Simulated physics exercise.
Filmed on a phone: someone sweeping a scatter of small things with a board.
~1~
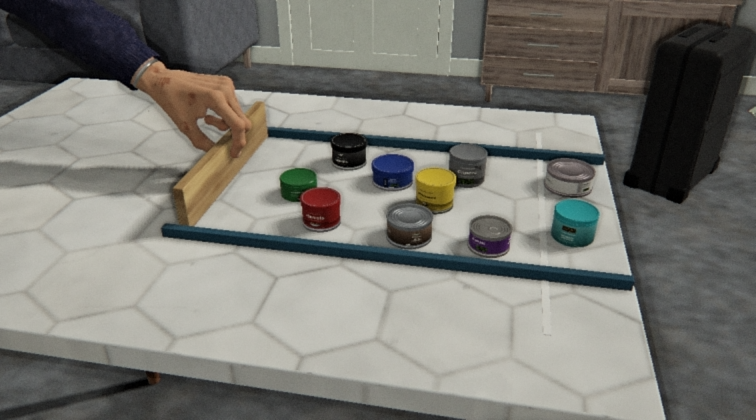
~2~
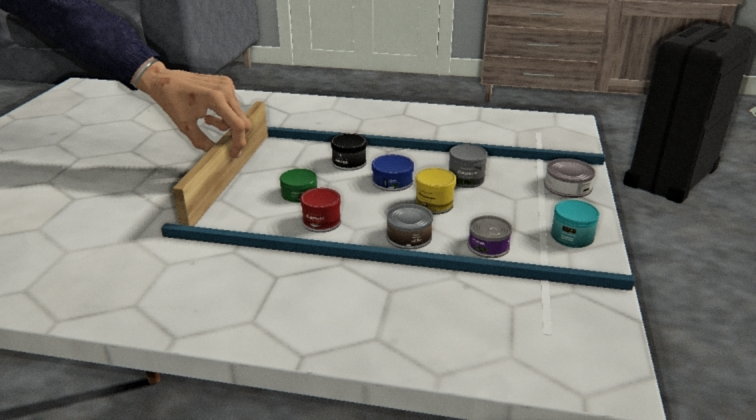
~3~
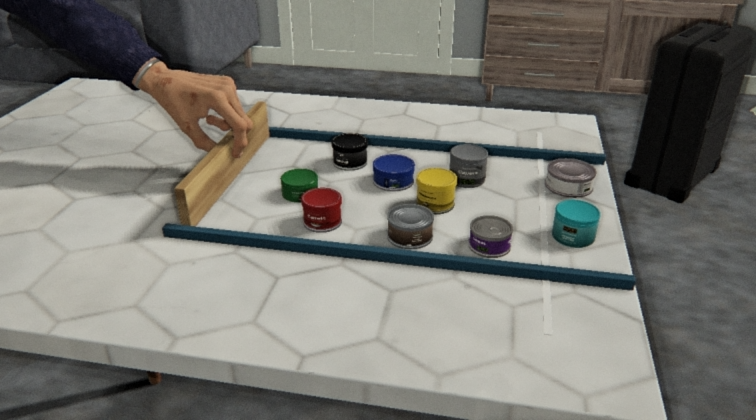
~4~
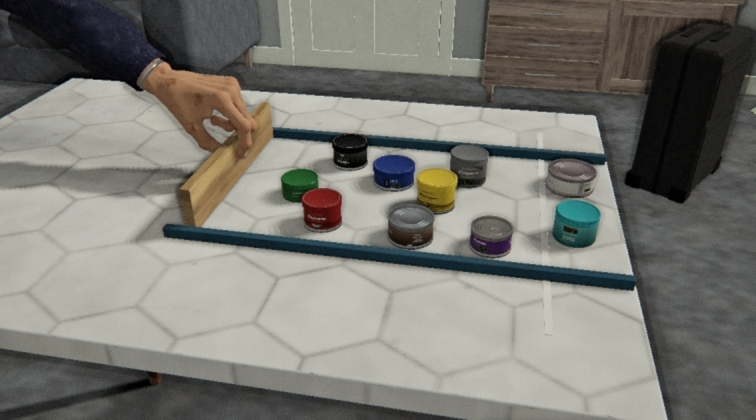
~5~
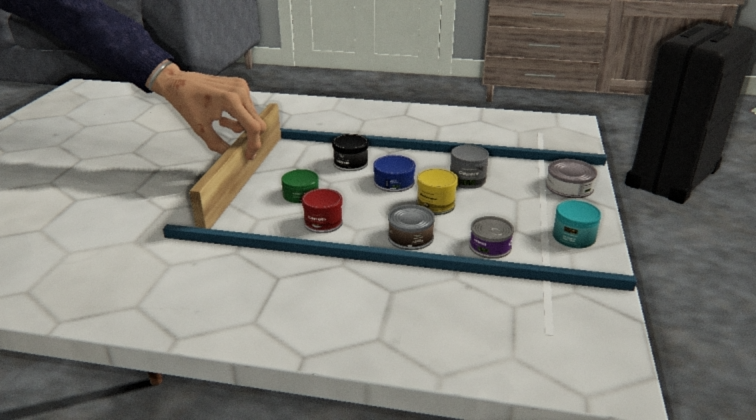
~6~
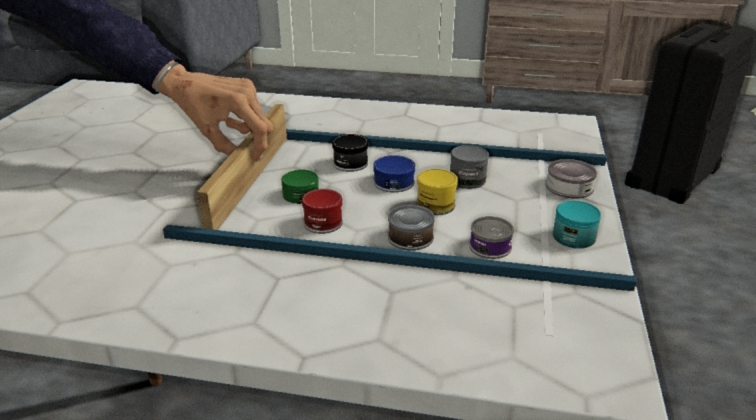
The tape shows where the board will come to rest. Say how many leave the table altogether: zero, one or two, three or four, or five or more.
The number that fall off is one or two.
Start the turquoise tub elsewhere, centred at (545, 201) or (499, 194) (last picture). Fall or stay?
Place by place, it falls; is lost.
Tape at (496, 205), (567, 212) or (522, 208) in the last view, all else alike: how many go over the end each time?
Try by try, 0, 4 and 1.
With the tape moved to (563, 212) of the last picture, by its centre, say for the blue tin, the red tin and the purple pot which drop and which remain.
The blue tin holds on; the red tin is kept; the purple pot is lost.
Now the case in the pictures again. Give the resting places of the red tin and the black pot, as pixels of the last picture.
The red tin at (568, 234), the black pot at (562, 168).
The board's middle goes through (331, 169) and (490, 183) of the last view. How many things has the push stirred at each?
By then 3, and 9.
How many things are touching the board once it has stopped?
That makes 4.
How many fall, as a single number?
In all, 2 of them.
Early on, none off yet; white tin at rest near (571, 179); turquoise tub at rest near (576, 224); purple pot at rest near (491, 237).
A while later, none off yet; white tin at rest near (571, 179); turquoise tub at rest near (576, 224); purple pot travelled about its own width near (539, 245).
Finally, the number that fall off is one or two; lost, purple pot and white tin.
